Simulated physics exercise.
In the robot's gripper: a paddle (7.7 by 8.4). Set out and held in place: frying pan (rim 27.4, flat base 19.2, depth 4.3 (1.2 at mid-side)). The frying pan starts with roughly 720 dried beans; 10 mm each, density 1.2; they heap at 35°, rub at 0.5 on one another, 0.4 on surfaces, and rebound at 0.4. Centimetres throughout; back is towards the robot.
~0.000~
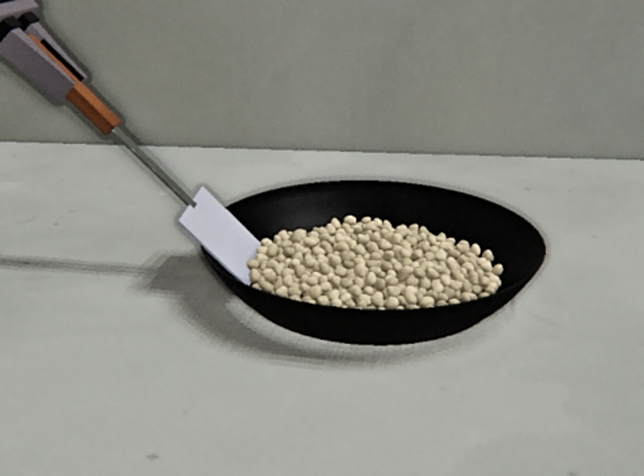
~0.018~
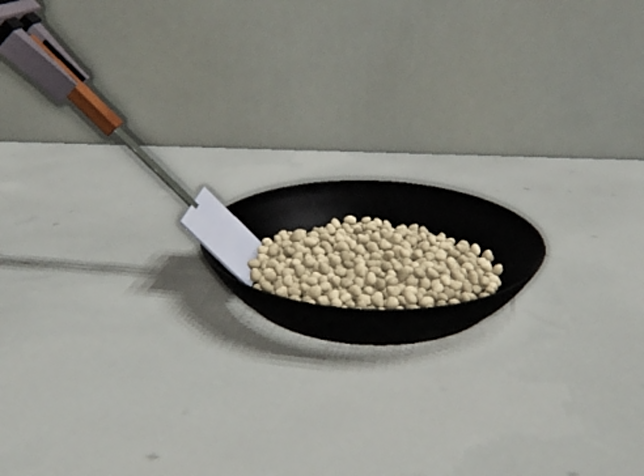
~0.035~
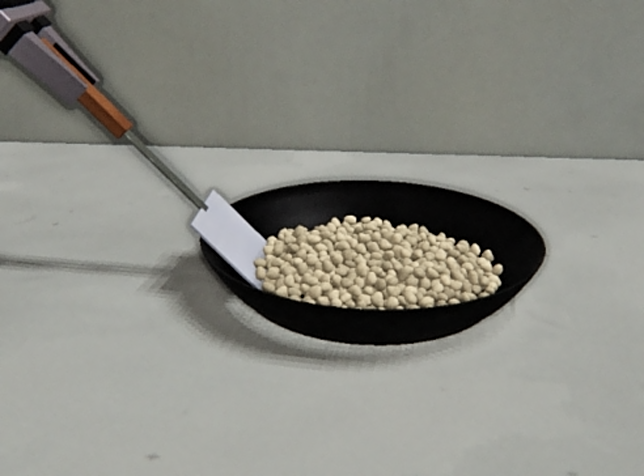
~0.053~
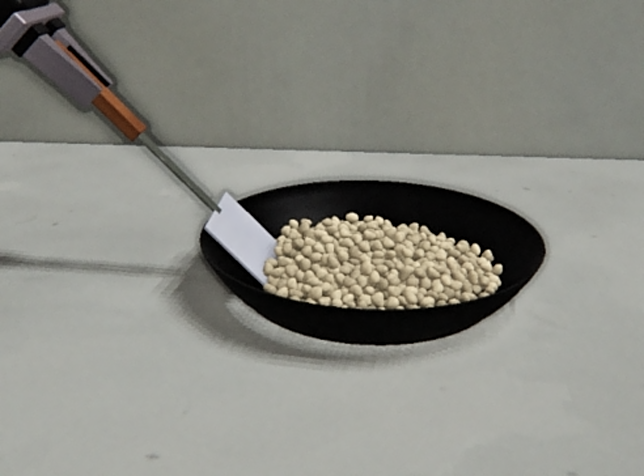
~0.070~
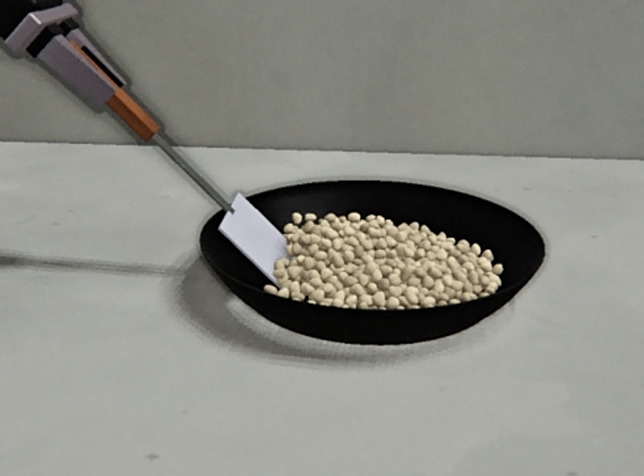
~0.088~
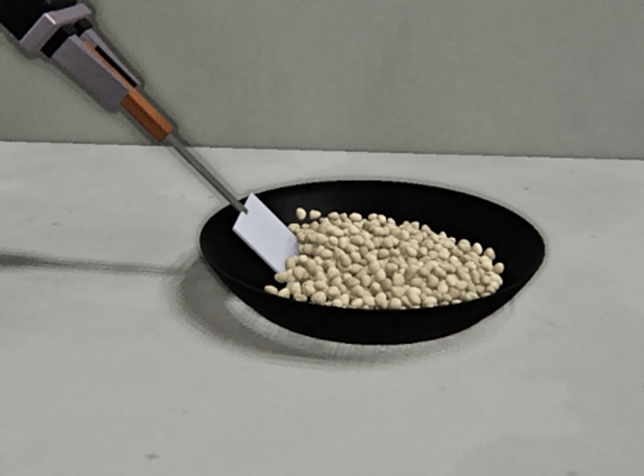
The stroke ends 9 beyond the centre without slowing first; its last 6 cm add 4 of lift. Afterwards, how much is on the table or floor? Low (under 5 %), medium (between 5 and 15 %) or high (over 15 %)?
On the table or floor the share is medium, between 5 and 15 %.
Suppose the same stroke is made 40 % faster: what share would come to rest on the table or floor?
In that case some 15 per cent.
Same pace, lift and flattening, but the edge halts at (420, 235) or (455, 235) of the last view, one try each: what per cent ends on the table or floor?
Some 0 and 0 per cent.
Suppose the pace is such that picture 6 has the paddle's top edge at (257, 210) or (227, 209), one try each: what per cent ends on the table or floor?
About 15 and 5 per cent.
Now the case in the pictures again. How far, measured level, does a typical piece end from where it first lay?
Roughly 4 cm.
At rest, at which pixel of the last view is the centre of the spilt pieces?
At about (599, 286).
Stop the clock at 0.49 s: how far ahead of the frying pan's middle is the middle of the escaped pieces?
About 18 cm.
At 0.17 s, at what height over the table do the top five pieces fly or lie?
Some 4 cm.
By 0.17 s, sloping 46°, highest piece 5 above the table; 723 in the frying pan.
By 0.25 s, sloping 46°, highest piece 6 above the table; 723 in the frying pan.
By 0.49 s, sloping 46°, highest piece 6 above the table; 652 in the frying pan, 64 on the table or floor, 7 on the blade or in flight.
By 1.54 s, sloping 46°, highest piece 5 above the table; 649 in the frying pan, 74 on the table or floor.
Final count, 649 in the frying pan, 74 on the table or floor. That is 10 % on the table or floor.
